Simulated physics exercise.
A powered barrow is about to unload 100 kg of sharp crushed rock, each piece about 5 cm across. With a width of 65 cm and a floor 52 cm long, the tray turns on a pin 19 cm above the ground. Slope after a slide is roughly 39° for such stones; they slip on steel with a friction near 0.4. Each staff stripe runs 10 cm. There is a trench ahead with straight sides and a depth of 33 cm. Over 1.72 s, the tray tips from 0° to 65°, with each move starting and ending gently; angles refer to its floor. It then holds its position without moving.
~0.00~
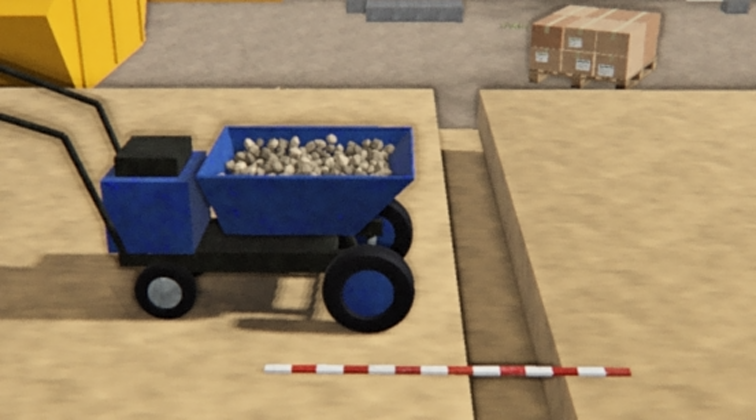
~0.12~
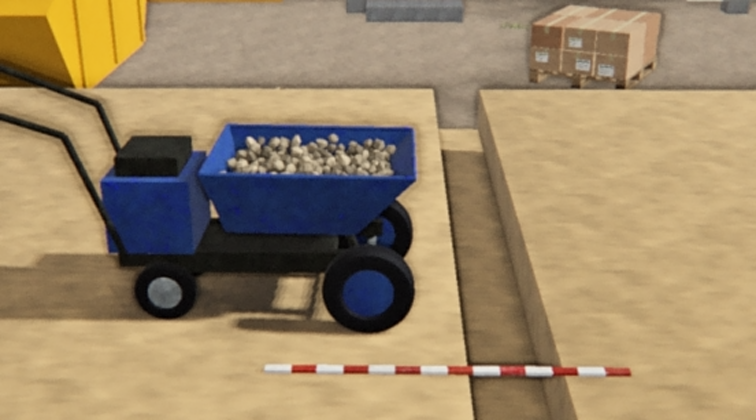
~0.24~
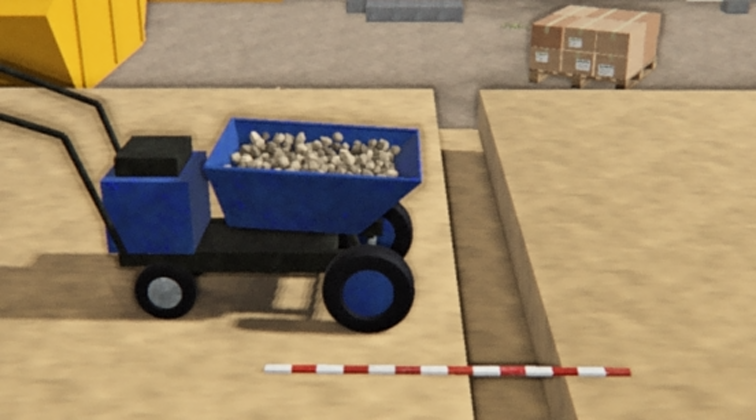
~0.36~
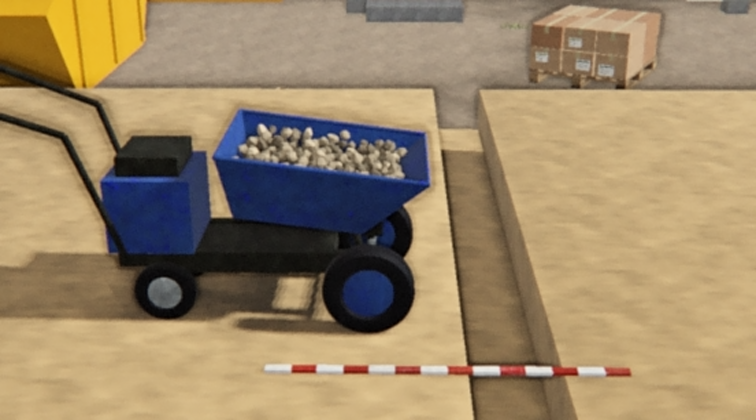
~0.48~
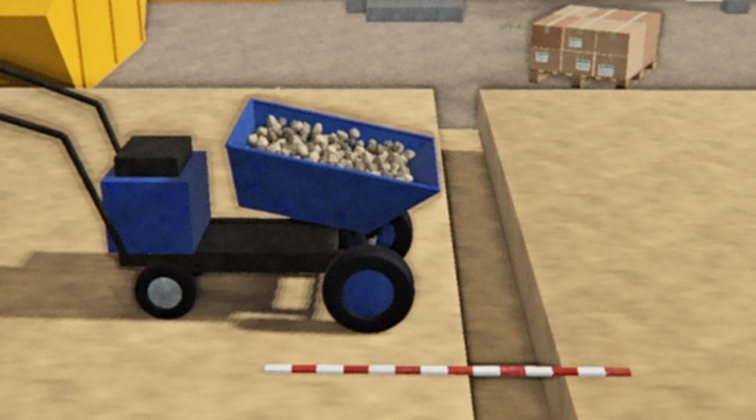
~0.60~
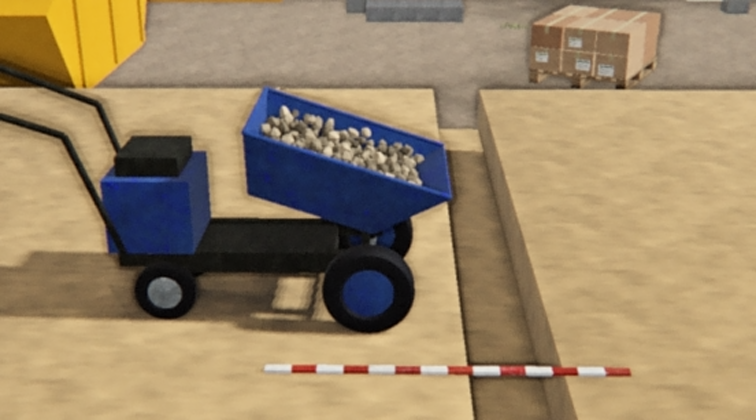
A blue powered barrow standing beside a trench, its stone-filled tray gradually tilting up at the left and down toward the right.
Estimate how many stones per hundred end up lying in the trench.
72 %.
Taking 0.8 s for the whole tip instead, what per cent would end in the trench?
My guess is near 60 percent.
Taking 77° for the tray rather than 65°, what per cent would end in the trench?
Roughly 90% would end there.
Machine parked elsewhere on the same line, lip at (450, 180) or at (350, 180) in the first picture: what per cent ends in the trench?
First place: Near 45%; second place: Near 70%.
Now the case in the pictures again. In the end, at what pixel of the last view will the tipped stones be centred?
The tipped stones centre close to (512, 347).
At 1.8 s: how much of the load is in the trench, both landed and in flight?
Some 20 per cent of the load by that point.
After 1.3 s the floor is at 55°; 100 % in the tray; the foremost stones are at (476, 225).
After 1.8 s the floor is at 65°; 80 % in the tray, 19 % in the trench; the foremost stones are at (548, 295).
After 2.2 s the floor is at 65°; 51 % in the tray, 42 % in the trench, 7 % past the trench; the foremost stones are at (593, 286).
After 4.1 s the floor is at 65°; 20 % in the tray, 72 % in the trench, 8 % past the trench; the foremost stones are at (604, 287).
